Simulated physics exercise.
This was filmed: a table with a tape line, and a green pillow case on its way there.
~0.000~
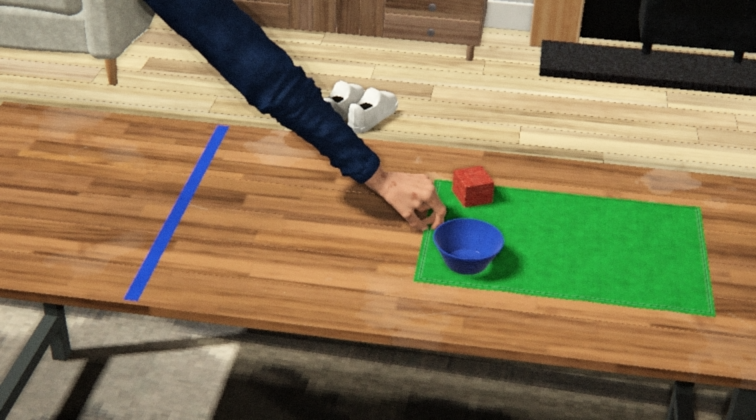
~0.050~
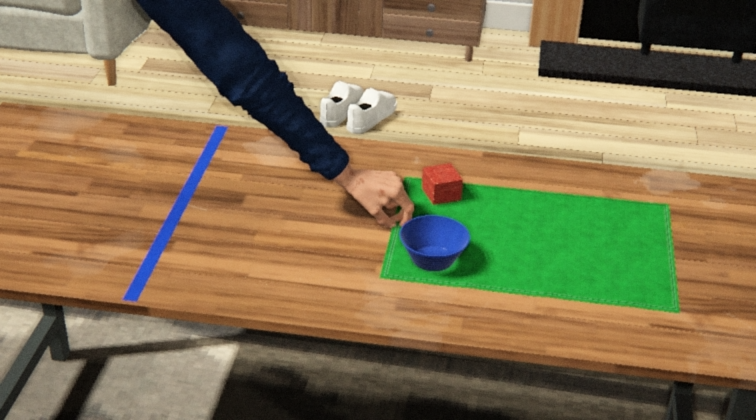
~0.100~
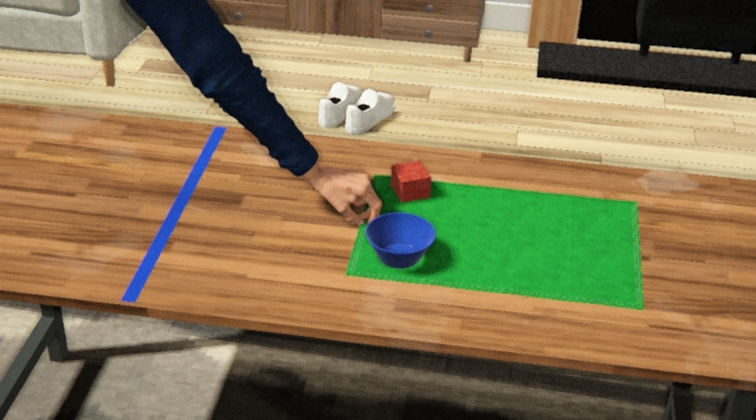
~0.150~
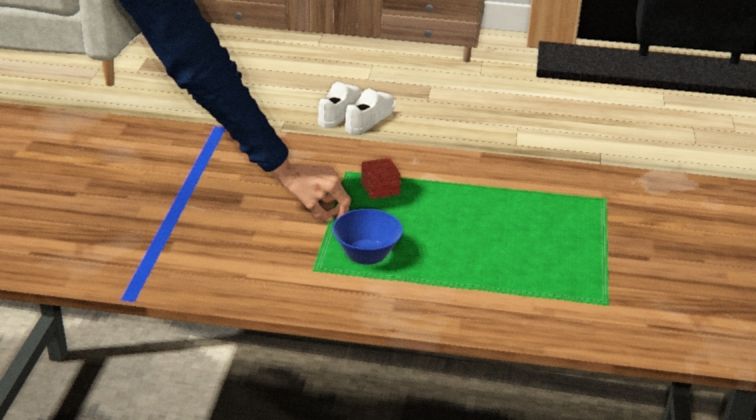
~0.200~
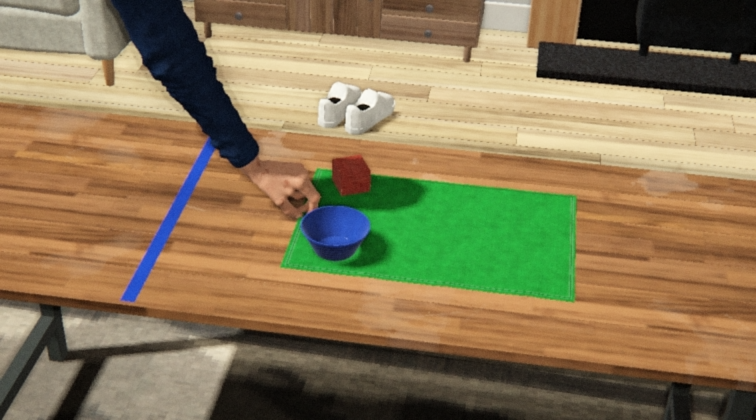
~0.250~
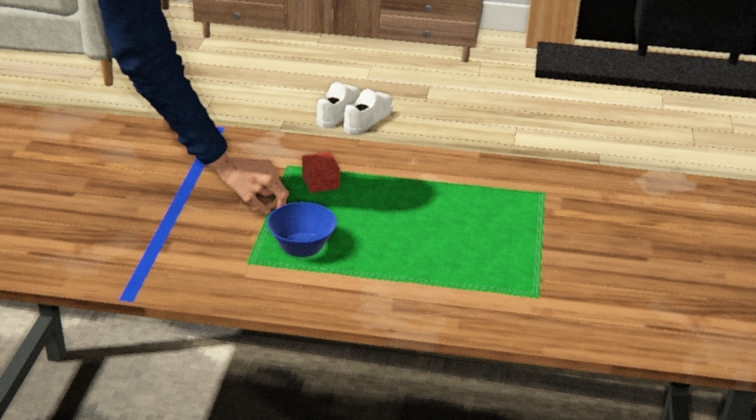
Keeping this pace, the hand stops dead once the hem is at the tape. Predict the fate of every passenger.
Prediction: The blue bowl leaves its ride; the red block leaves its ride.
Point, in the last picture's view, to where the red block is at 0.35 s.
At that moment it is at (262, 166).
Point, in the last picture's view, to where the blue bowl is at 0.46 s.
Around (178, 220).
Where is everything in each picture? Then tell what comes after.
The first picture shows pillow case end (414, 282); blue bowl (468, 238); red block (474, 176); tape (139, 283).
The second picture shows pillow case end (380, 279), far hem (680, 313); red block (443, 173).
The third picture shows pillow case end (346, 276); blue bowl (401, 232).
The fourth picture shows pillow case end (313, 272), far hem (609, 306); red block (381, 168).
The fifth picture shows pillow case end (280, 268); blue bowl (335, 225).
The sixth picture shows pillow case end (247, 264), far hem (539, 298); blue bowl (302, 222); red block (321, 161); tape (134, 284).
Around 0.35 s, hem short of the tape; blue bowl on the cloth near (239, 227); red block on the cloth near (263, 166).
Around 0.46 s, hem at the tape; blue bowl on the cloth near (178, 220); red block on the cloth near (206, 160).
Finally, hem at the tape; blue bowl ahead of the hem near (119, 215); red block ahead of the hem near (138, 154). The blue bowl shoots off the front and the red block slides clear of the cloth.
